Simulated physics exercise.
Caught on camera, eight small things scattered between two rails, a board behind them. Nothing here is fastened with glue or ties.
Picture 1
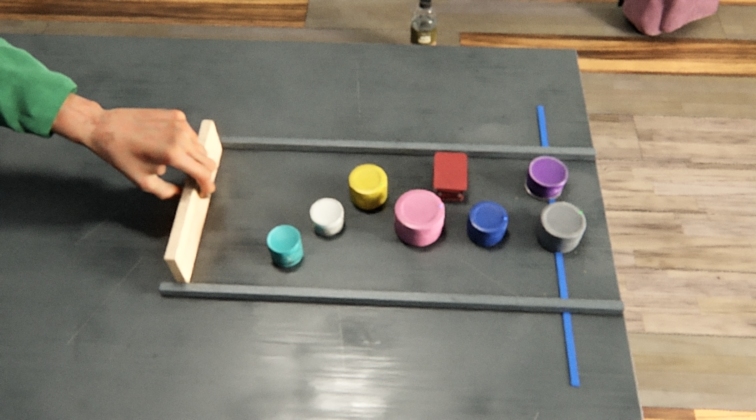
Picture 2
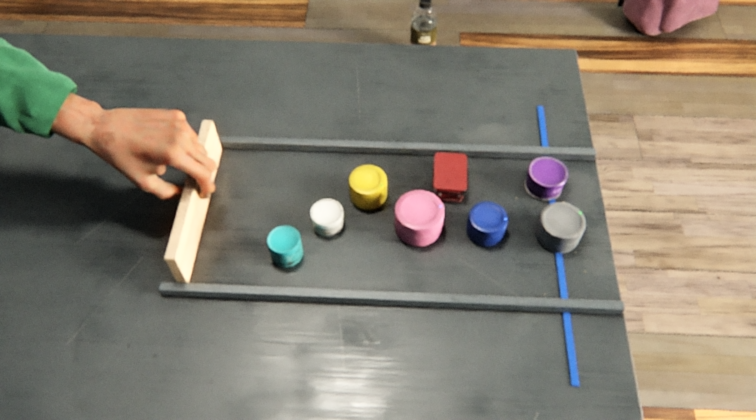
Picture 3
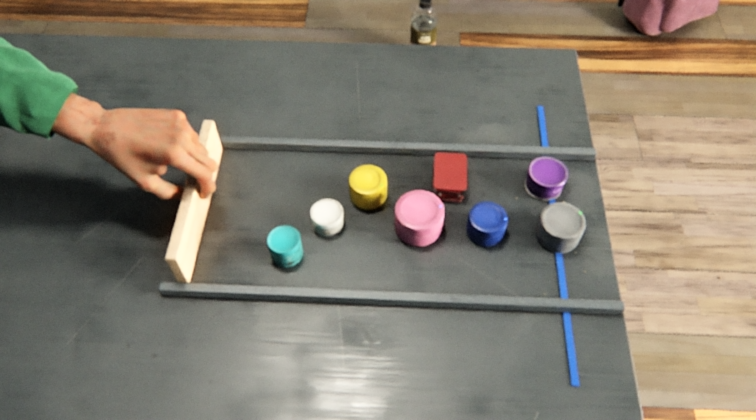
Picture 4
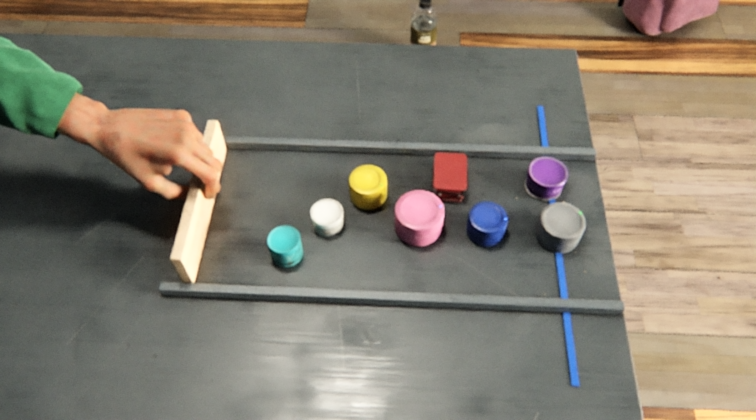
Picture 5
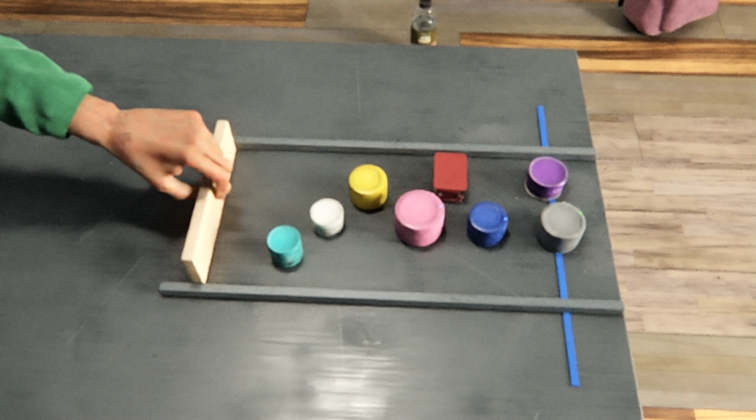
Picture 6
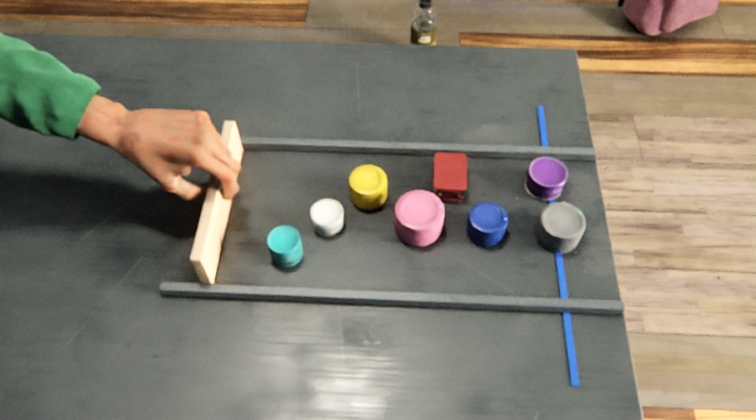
On a dark tabletop, eight small objects, mostly round and in various colours, sit scattered between two parallel rails, with a blue strip near the right end. A hand in a green sleeve holds a wooden board at the left, then slides it slightly rightward, while the objects stay still.
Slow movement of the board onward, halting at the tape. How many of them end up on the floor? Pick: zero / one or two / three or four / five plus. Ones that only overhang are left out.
That comes to three or four.
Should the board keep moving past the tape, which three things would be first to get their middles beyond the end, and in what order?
Order noted: Grey lid, then blue lid, then purple tin.
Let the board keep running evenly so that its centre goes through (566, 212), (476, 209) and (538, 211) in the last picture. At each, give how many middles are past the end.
The counts would come out as 4, 1 and 2.
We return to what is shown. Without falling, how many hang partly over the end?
Result: 1.
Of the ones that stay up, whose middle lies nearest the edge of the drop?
It would be the pink lid, I'd say.
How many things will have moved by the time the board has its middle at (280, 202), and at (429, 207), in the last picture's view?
I get 1 at the one place and 7 at the other.
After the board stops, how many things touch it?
I count 4 of them.
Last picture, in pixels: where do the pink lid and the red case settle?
The first comes to rest at (614, 218), and the second at (572, 167).
Soon after, none off yet; grey lid at rest near (560, 228); purple tin at rest near (546, 179); blue lid at rest near (487, 224).
At rest, the number that fall off is three or four; fallen, blue lid, purple tin and grey lid.
